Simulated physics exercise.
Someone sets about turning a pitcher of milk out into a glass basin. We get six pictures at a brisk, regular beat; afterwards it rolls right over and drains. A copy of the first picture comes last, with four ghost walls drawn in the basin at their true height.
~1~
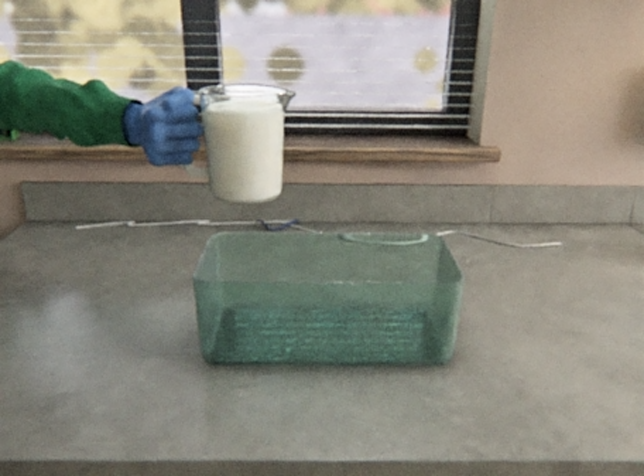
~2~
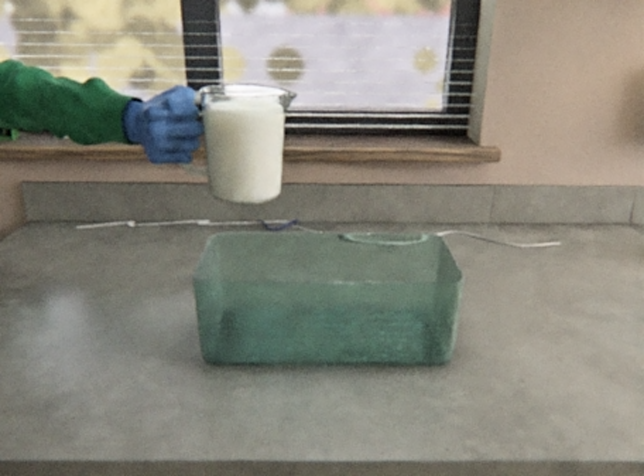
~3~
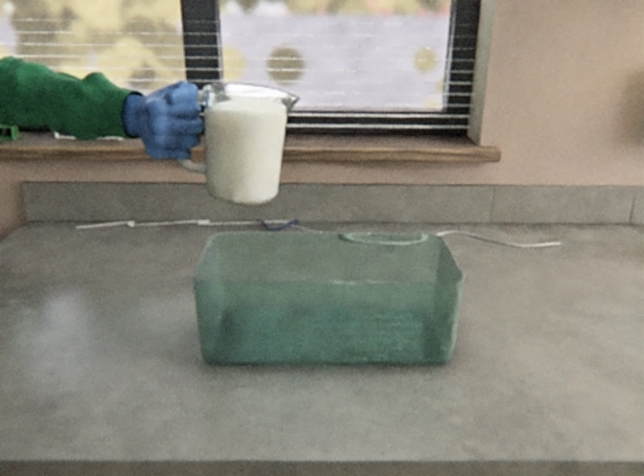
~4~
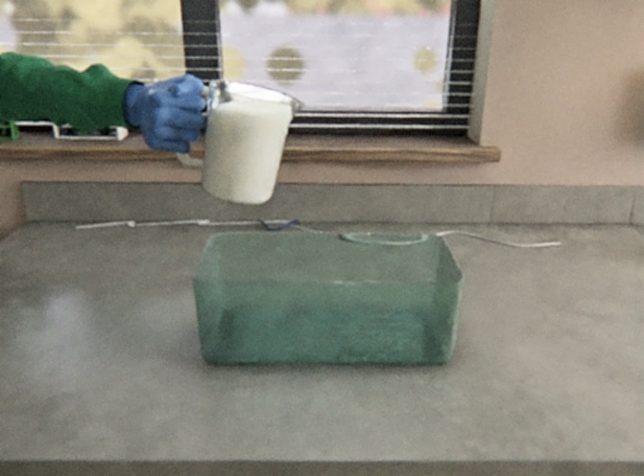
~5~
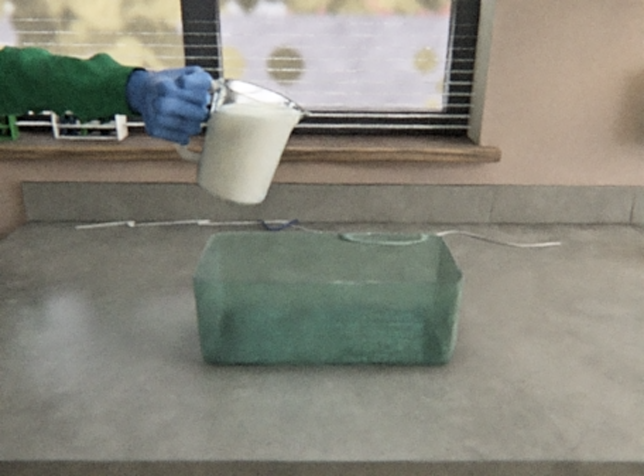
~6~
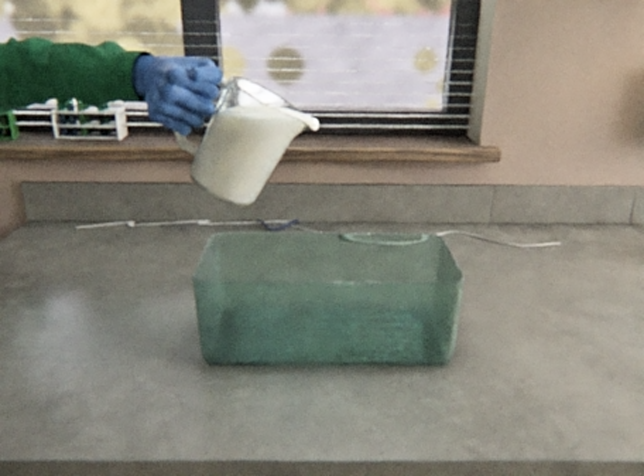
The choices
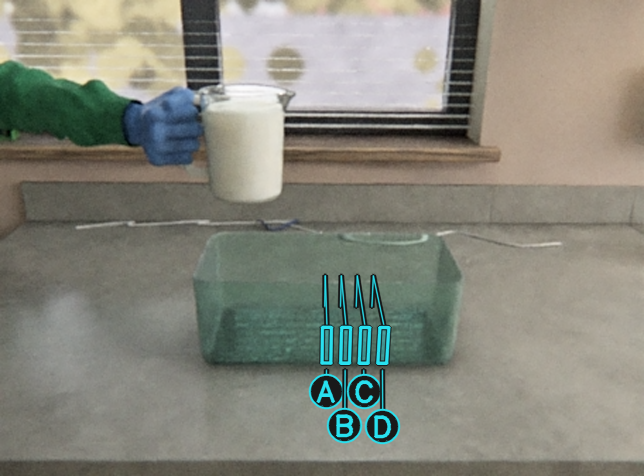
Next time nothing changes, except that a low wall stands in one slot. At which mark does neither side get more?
Use slot C.
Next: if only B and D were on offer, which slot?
That is slot B.
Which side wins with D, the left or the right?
The left one.
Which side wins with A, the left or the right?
The right side.
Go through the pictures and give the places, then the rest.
In the first frame, upright, lip at (295, 93); basin from (203, 360) to (452, 360); nothing has left yet.
In the second frame, upright, lip at (296, 94); nothing has left yet.
In the third frame, tipped about 5°, lip at (299, 98); nothing has left yet.
In the fourth frame, tipped about 11°, lip at (303, 104); nothing has left yet.
In the fifth frame, tipped about 19°, lip at (308, 113); nothing has left yet.
In the sixth frame, tipped about 29°, lip at (313, 125); milk is over the lip, down to (313, 125).
In cyan, A at (326, 369); B at (345, 369); C at (363, 369); D at (382, 370).
With A, about 4 % ends left of the wall and 95 % right of it.
With B, about 21 % ends left of the wall and 78 % right of it.
With C, about 50 % ends left of the wall and 49 % right of it.
With D, about 90 % ends left of the wall and 8 % right of it.
